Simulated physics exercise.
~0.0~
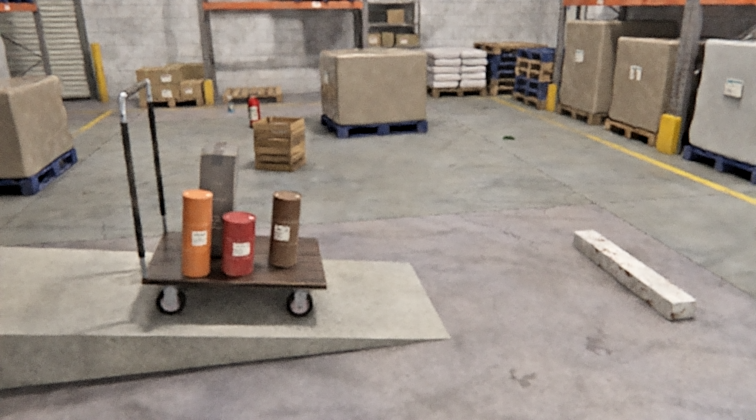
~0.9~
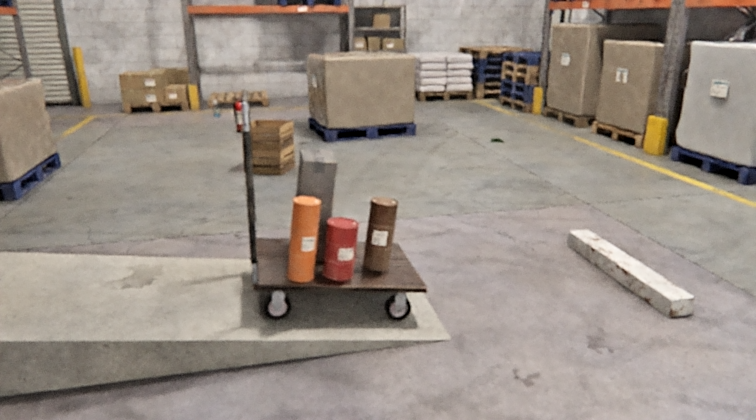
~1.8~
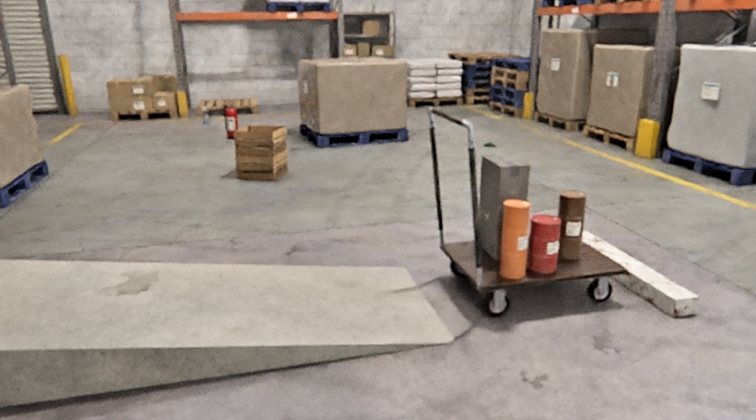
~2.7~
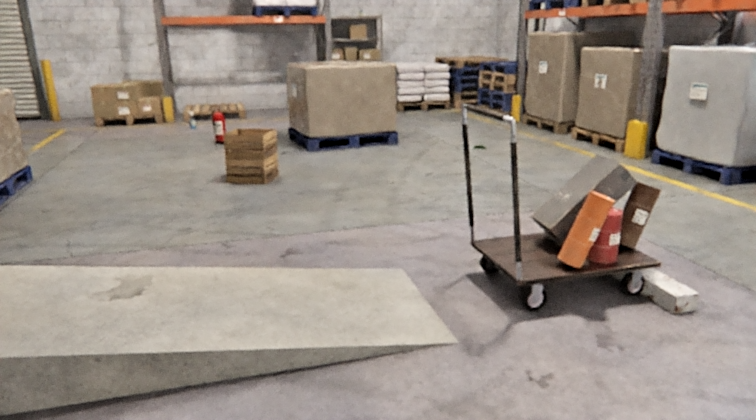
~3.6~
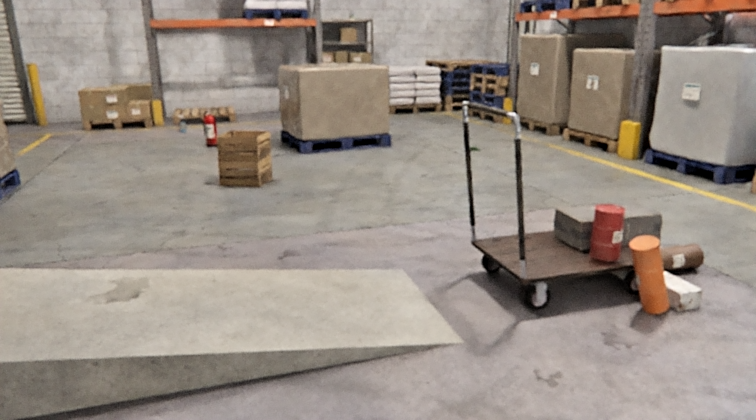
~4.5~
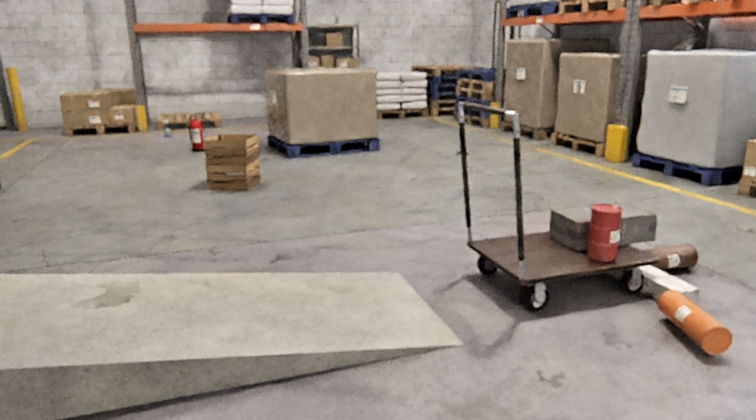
Warehouse floor, a trolley rolling right down a ramp into a kerb, brown and orange canisters falling off, grey box toppling aboard.
